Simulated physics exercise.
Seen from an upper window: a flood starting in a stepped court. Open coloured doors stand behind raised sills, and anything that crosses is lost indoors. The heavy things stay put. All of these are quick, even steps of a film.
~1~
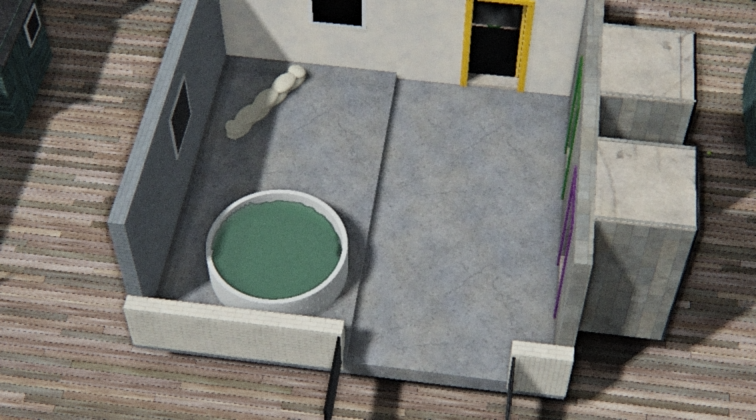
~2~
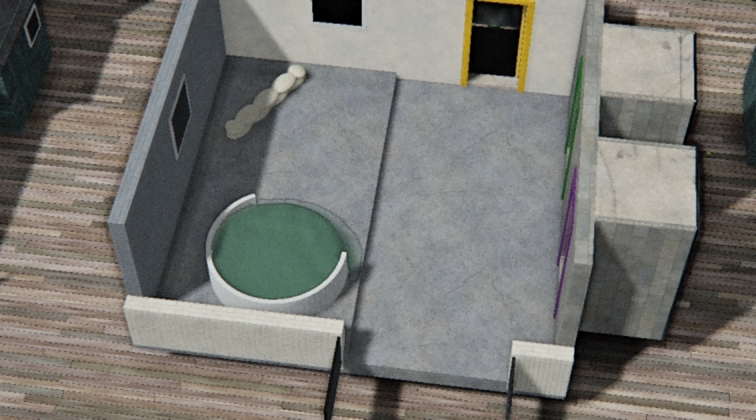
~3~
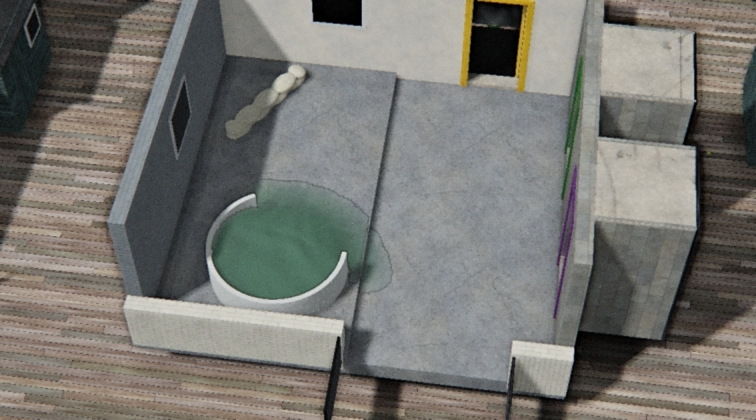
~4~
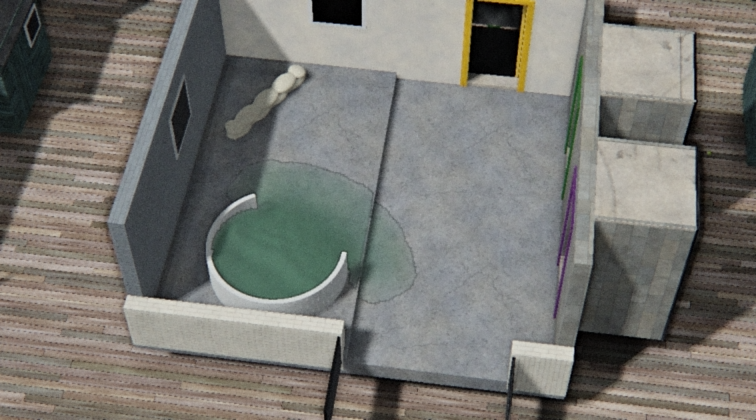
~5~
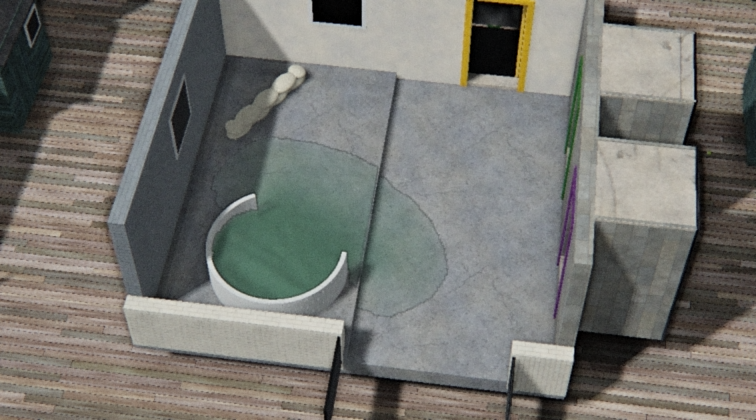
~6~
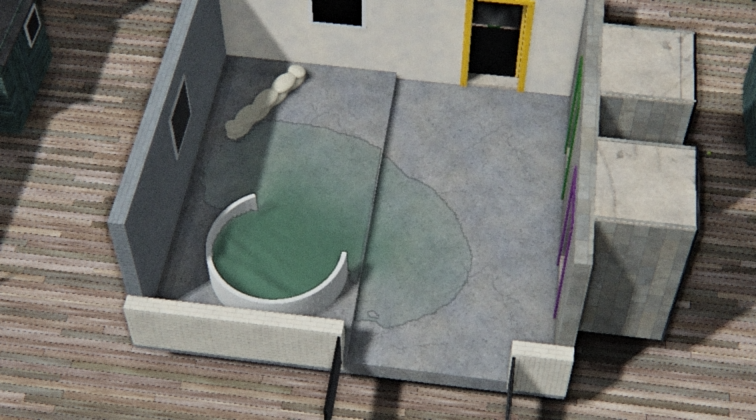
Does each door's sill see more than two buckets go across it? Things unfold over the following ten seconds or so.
The sill of the purple door does not. The sill of the green door does not. The sill of the yellow door does.
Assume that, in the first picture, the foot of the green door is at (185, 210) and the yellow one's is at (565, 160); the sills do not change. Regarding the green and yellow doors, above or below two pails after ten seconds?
I think the green door remains below the mark and the yellow door crosses the line.
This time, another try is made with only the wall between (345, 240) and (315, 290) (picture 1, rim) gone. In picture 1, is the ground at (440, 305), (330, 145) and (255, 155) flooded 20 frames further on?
Submerged, bone-dry, bone-dry.
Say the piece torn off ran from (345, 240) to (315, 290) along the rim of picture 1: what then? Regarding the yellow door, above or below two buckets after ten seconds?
Result for the yellow door: It lets in too little.
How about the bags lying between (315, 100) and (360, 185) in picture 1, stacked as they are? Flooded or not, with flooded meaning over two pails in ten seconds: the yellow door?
Yellow door: Falls short.
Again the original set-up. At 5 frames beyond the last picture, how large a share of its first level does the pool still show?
I'd put it at some 50 per cent.
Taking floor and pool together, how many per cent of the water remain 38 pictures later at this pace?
Roughly 96 parts in a hundred.
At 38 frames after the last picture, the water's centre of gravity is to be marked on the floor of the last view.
Somewhere near (426, 187).
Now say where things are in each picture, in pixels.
In the first frame, the round tank at (277, 248) is whole and still.
In the second frame, water pours out on the round tank's far side and has run to a hidden place.
In the third frame, water pours out on the round tank's far side and has run to (382, 283).
In the fourth frame, the front is at (404, 285), out from the gap on the round tank's far side.
In the fifth frame, water pours out on the round tank's far side and has run to (431, 288).
In the sixth frame, water pours out on the round tank's far side and has run to (459, 279).
A moment on, water covers 55 % of the floor; the purple door not reached, the green door not reached, the yellow door not reached.
Next, water covers 65 % of the floor; the purple door wet at the sill, nothing in, the green door wet at the sill, nothing in, the yellow door wet at the sill, nothing in.
Then, water covers 70 % of the floor; the purple door wet at the sill, nothing in, the green door wet at the sill, nothing in, the yellow door under two buckets in.
Later, water covers 80 % of the floor; the purple door wet at the sill, nothing in, the green door wet at the sill, nothing in, the yellow door over two buckets in.
In the end, water covers 85 % of the floor; the purple door wet at the sill, nothing in, the green door wet at the sill, nothing in, the yellow door over two buckets in.
